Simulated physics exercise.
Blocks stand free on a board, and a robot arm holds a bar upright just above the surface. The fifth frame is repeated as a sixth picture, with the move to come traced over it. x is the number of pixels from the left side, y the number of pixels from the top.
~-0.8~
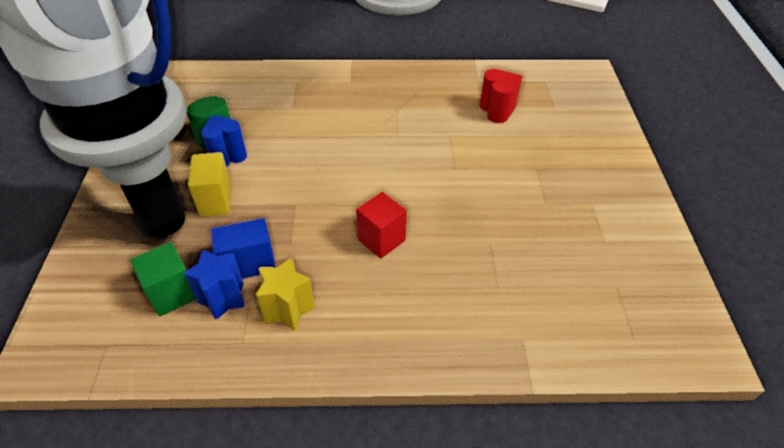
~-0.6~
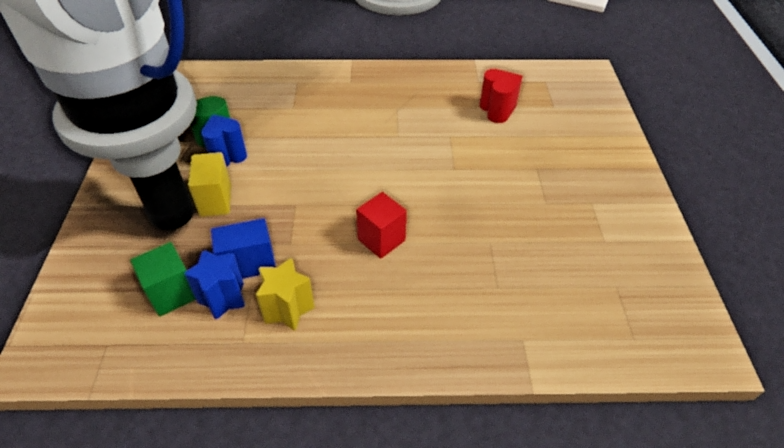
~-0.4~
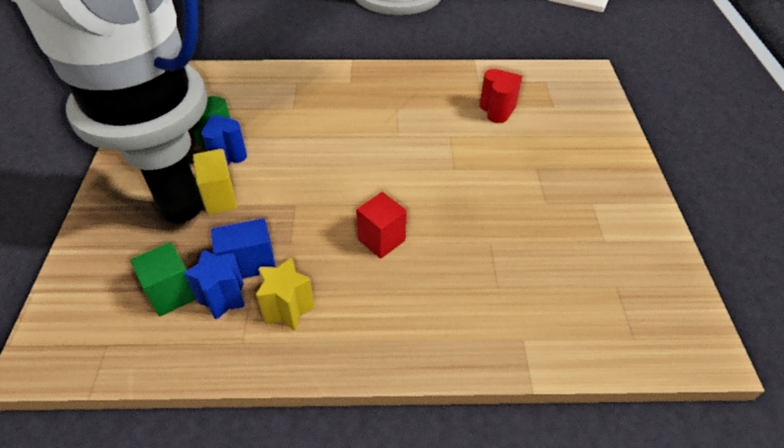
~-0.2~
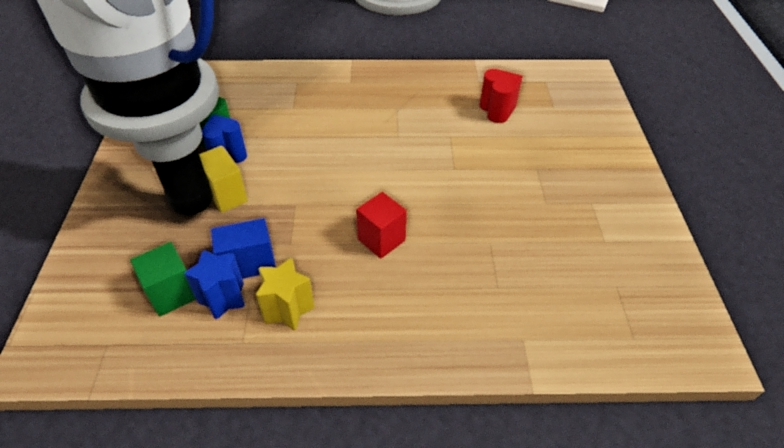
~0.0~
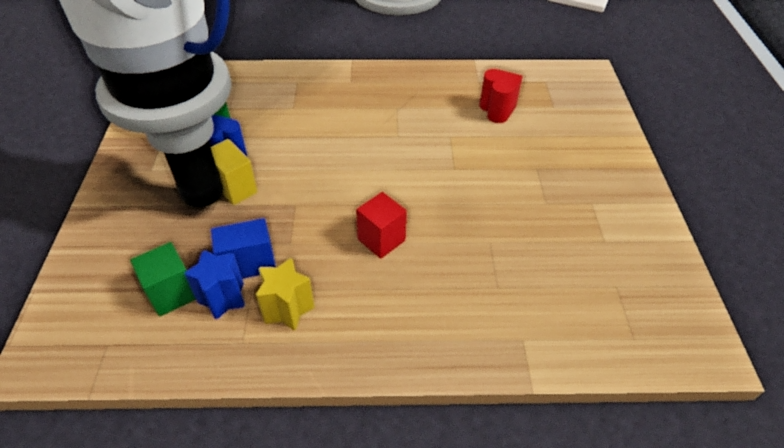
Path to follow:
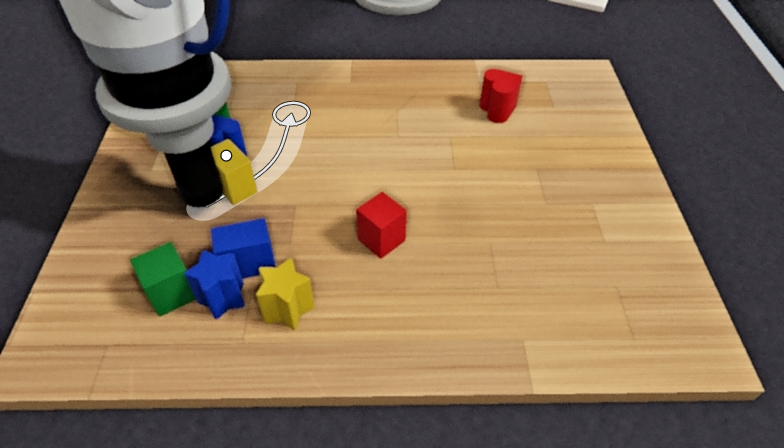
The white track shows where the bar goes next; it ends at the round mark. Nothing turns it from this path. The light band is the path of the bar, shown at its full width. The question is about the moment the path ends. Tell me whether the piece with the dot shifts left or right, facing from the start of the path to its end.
That block drifts right.
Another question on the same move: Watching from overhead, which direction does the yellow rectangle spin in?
It turns round clockwise.
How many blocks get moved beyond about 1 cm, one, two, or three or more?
A single block is moved.
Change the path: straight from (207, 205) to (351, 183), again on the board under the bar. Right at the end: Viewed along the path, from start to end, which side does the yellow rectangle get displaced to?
Measured against the direction from start to end, the yellow rectangle shifts toward the left-hand side.
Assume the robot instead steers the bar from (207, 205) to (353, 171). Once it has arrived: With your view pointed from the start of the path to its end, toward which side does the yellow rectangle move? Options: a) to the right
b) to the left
The one that fits is b, to the left.
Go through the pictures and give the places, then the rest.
Bar's lower end (164, 222); blue heart block (219, 126); yellow rectangle (205, 168), in the first picture.
Bar (173, 216); blocks still, in the second picture.
Bar (182, 209); yellow rectangle (210, 165), in the third picture.
Bar (192, 201); yellow rectangle (217, 163), in the fourth picture.
Bar (203, 194); blue heart block (219, 126); yellow rectangle (226, 156), in the fifth picture.
Drawn move, from (207, 205) by way of (254, 178) and (282, 146) to (292, 114); the dot is on the yellow rectangle.
The first path, step by step. One third of the way, bar (251, 166); yellow rectangle (269, 127), turned 25° anticlockwise.
Two thirds of the way, bar (280, 134); yellow rectangle (303, 100).
At the end, bar (290, 102); blue heart block still; yellow rectangle (317, 90), turned 40° clockwise.
